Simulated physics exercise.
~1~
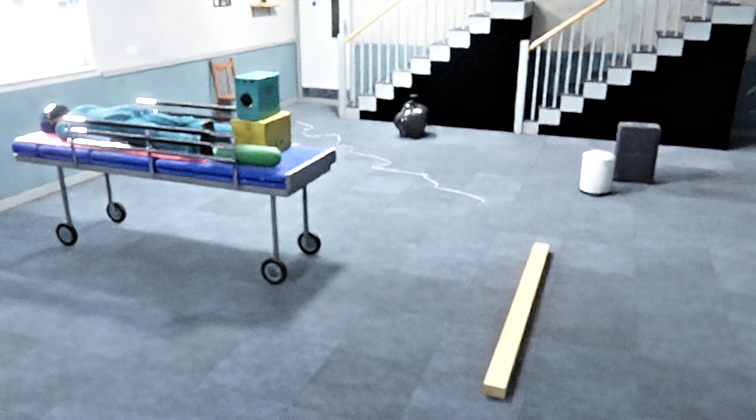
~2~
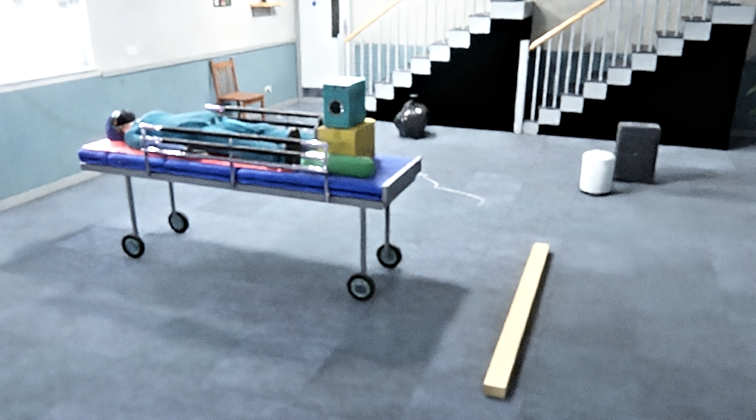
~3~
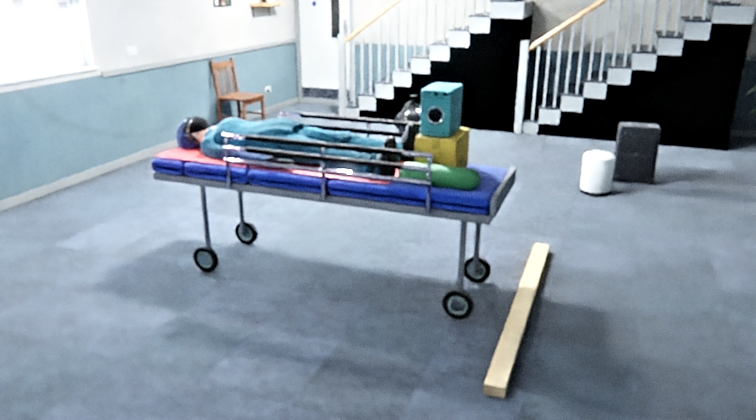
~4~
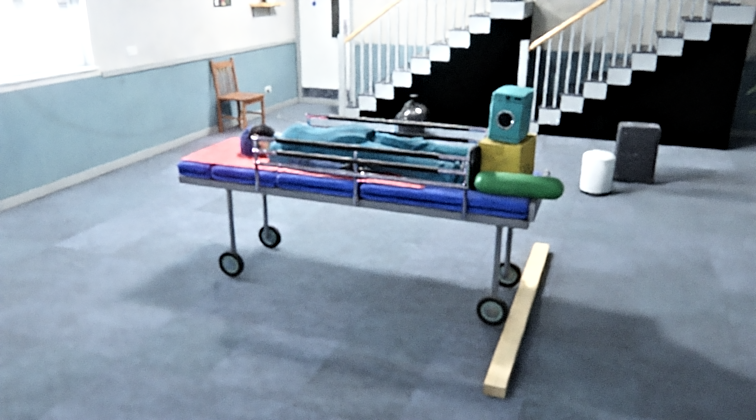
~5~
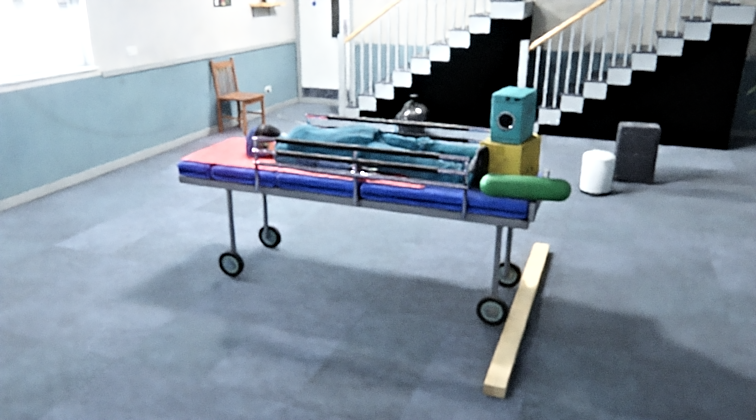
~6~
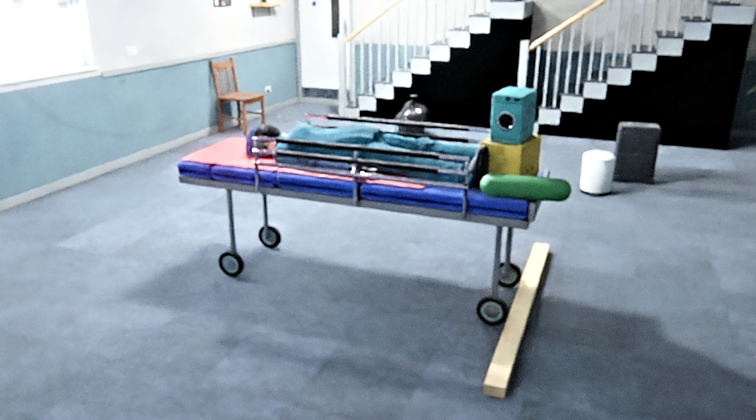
The clip shows a wheeled stretcher rolling right, carrying a figure in teal, a yellow bag, a teal monitor and a green bottle. It stops at a wooden beam, the figure and load slide toward the foot end, and everything rests aboard, the bottle jutting past the edge.
